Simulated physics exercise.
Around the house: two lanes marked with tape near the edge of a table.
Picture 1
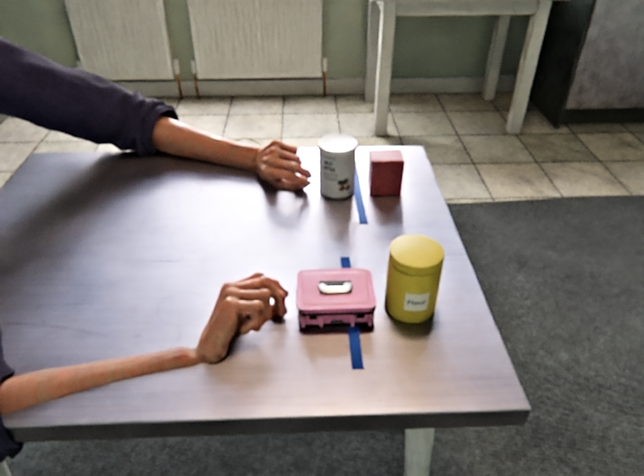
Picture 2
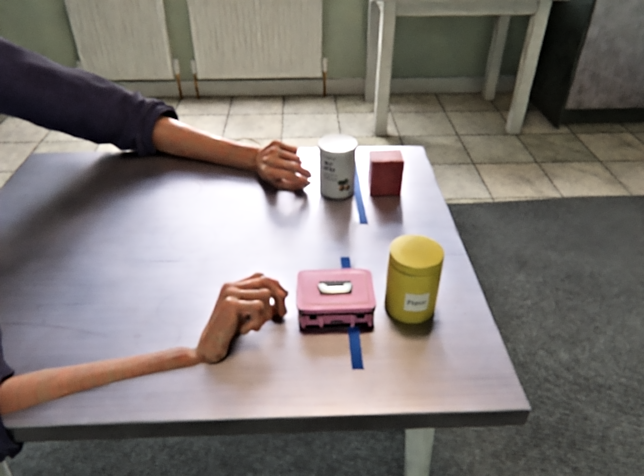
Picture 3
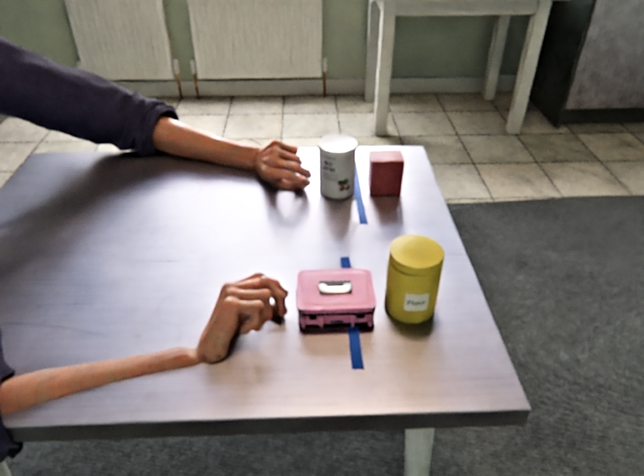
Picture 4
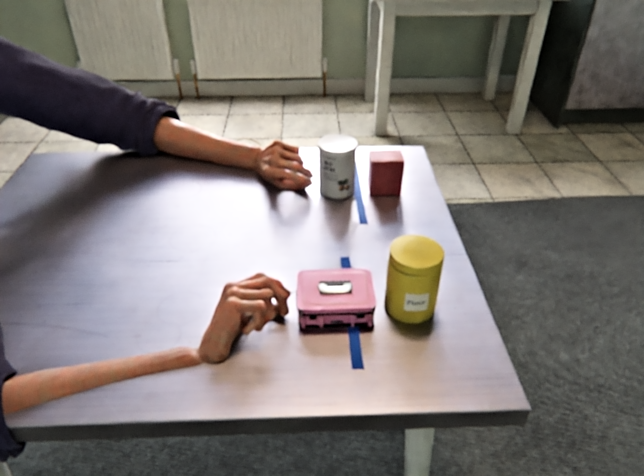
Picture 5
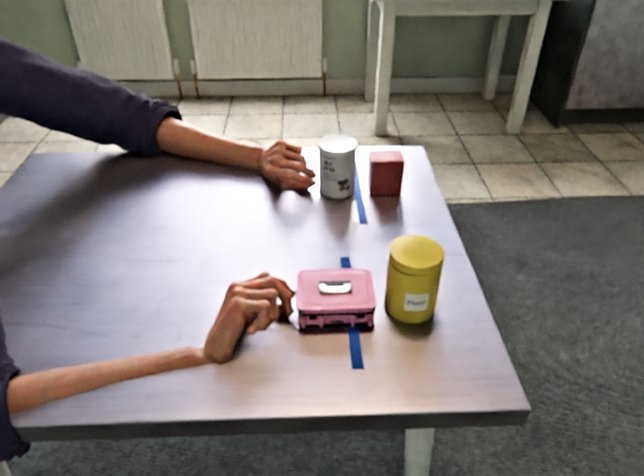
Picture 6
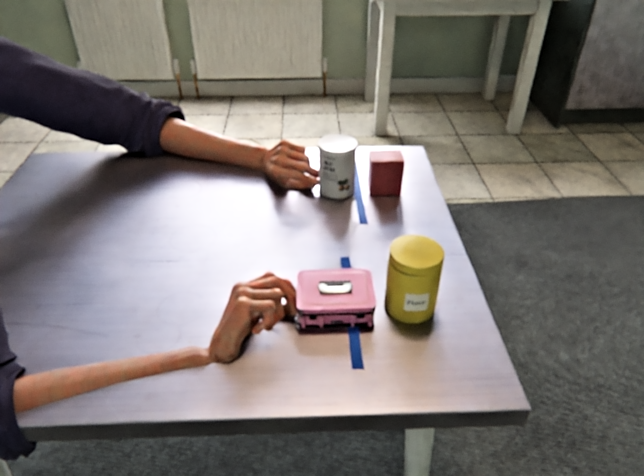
At a table, two hands shift slightly right toward a white tin and a pink case.
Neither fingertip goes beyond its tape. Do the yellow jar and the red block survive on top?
Here the yellow jar is still on the table, the red block is still on the table.
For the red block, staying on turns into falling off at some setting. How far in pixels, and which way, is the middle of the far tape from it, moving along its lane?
Roughly 24 pixels right.
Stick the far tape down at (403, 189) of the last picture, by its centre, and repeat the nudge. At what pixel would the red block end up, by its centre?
About (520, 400).
Then, 0.46 s on from there, yellow jar displaced a little near (435, 278); red block displaced a little near (397, 173).
In the end, the yellow jar stays on the table, near (461, 278); the red block stays on the table, near (417, 172).
